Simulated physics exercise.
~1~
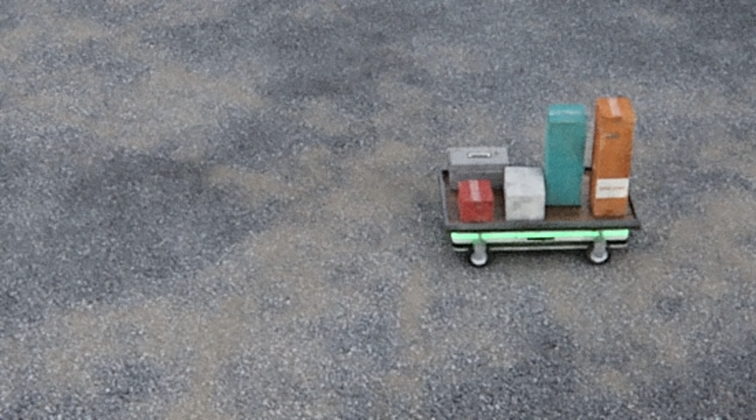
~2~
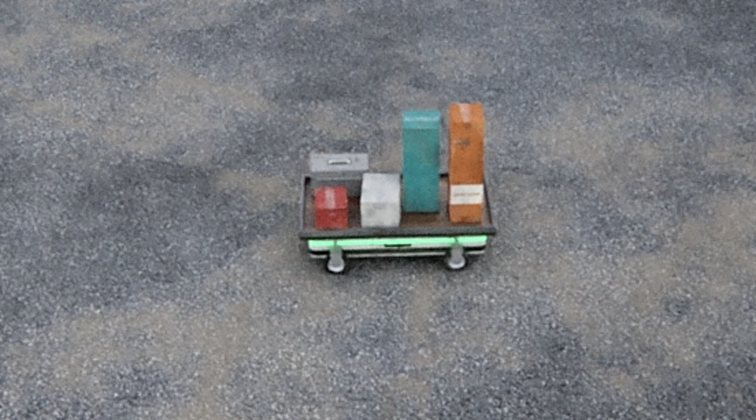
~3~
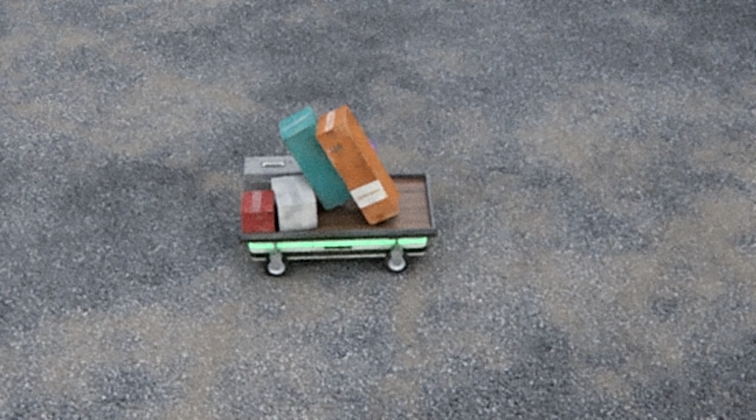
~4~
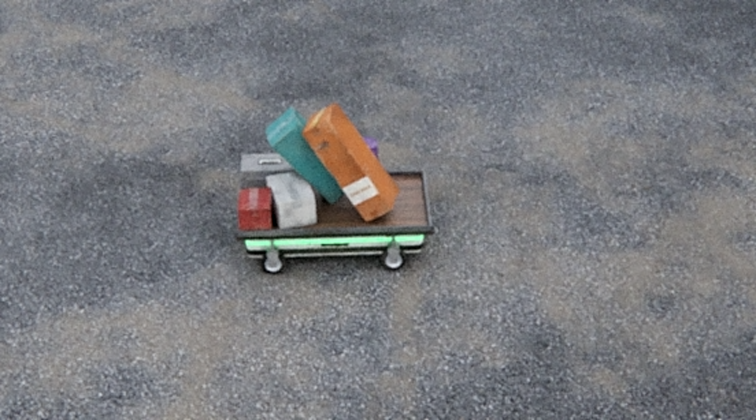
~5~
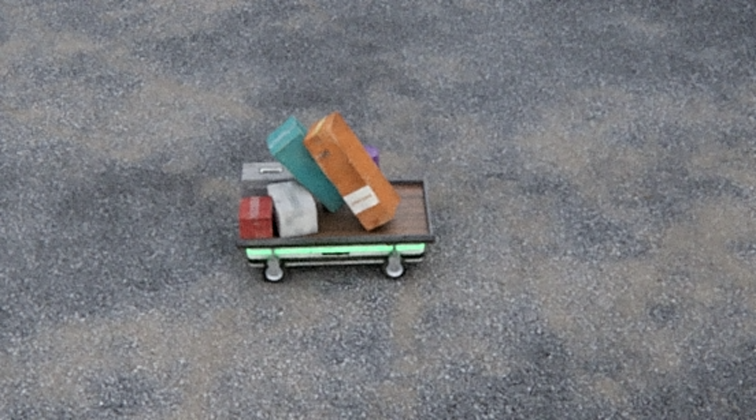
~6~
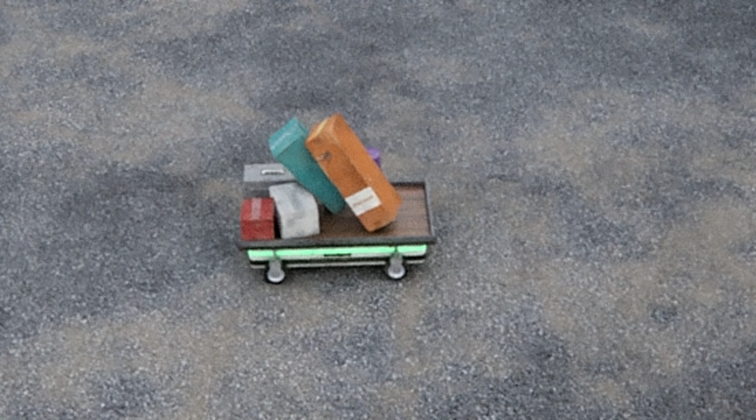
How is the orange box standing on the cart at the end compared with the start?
At the start the orange box stood upright, but by the end it was leaning over to the left against the turquoise box.
